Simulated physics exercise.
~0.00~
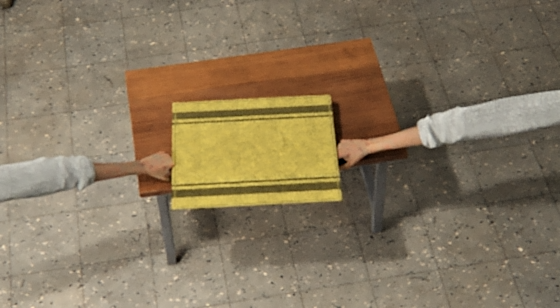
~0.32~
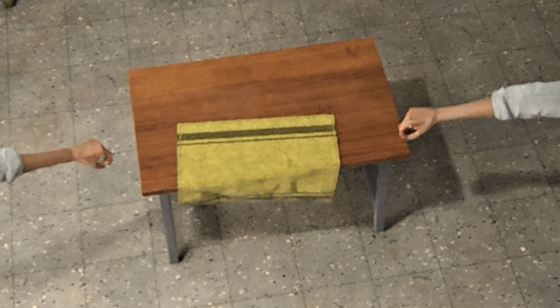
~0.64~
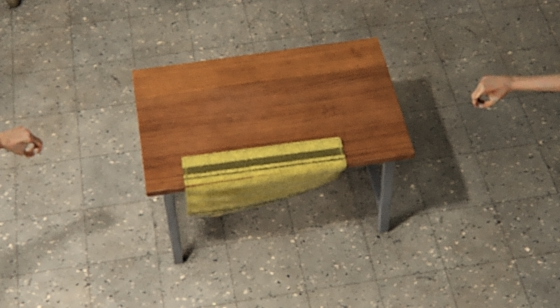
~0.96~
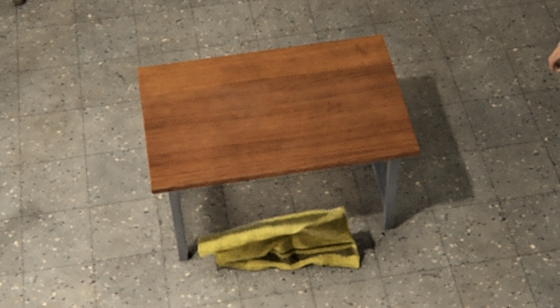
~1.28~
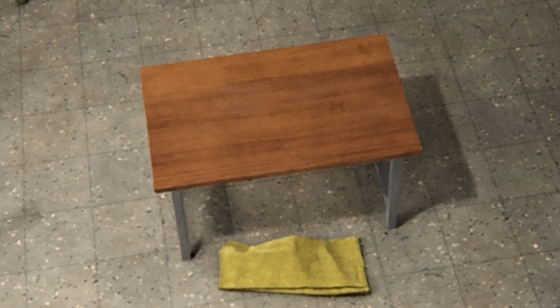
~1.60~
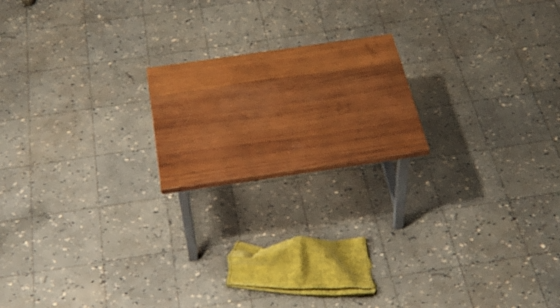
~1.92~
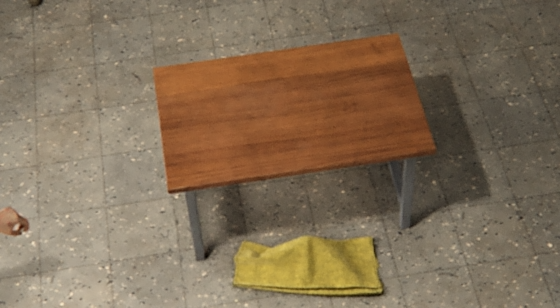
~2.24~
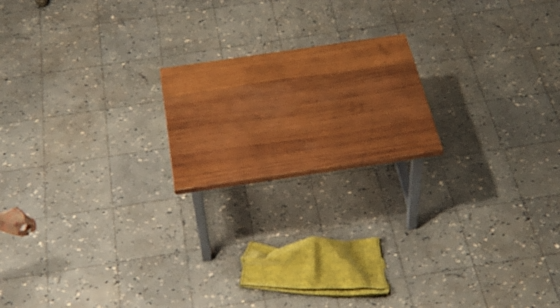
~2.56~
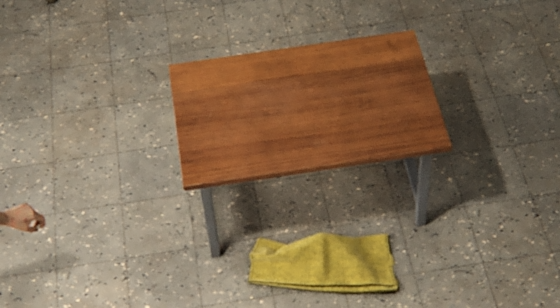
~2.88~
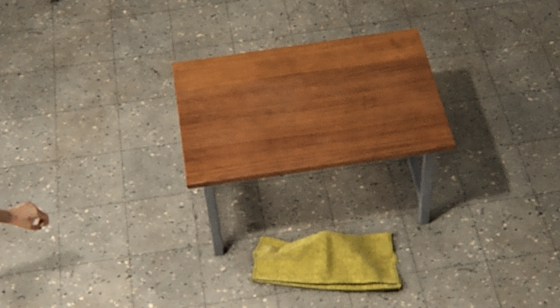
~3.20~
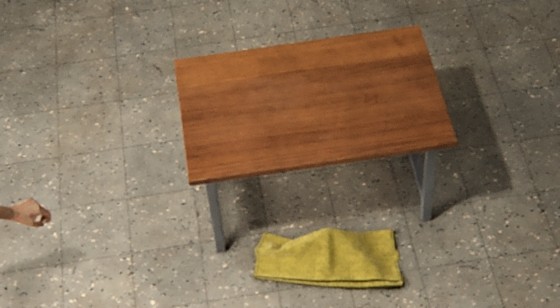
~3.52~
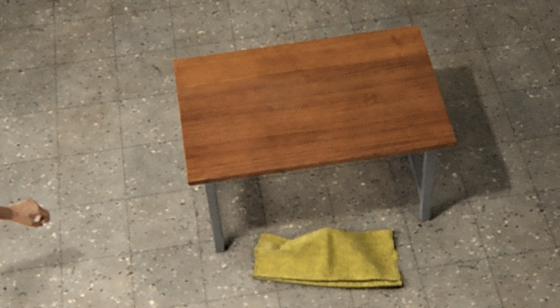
On a speckled tiled floor, two hands release a yellow striped towel over a wooden table's front edge, and it slides off, landing crumpled below.
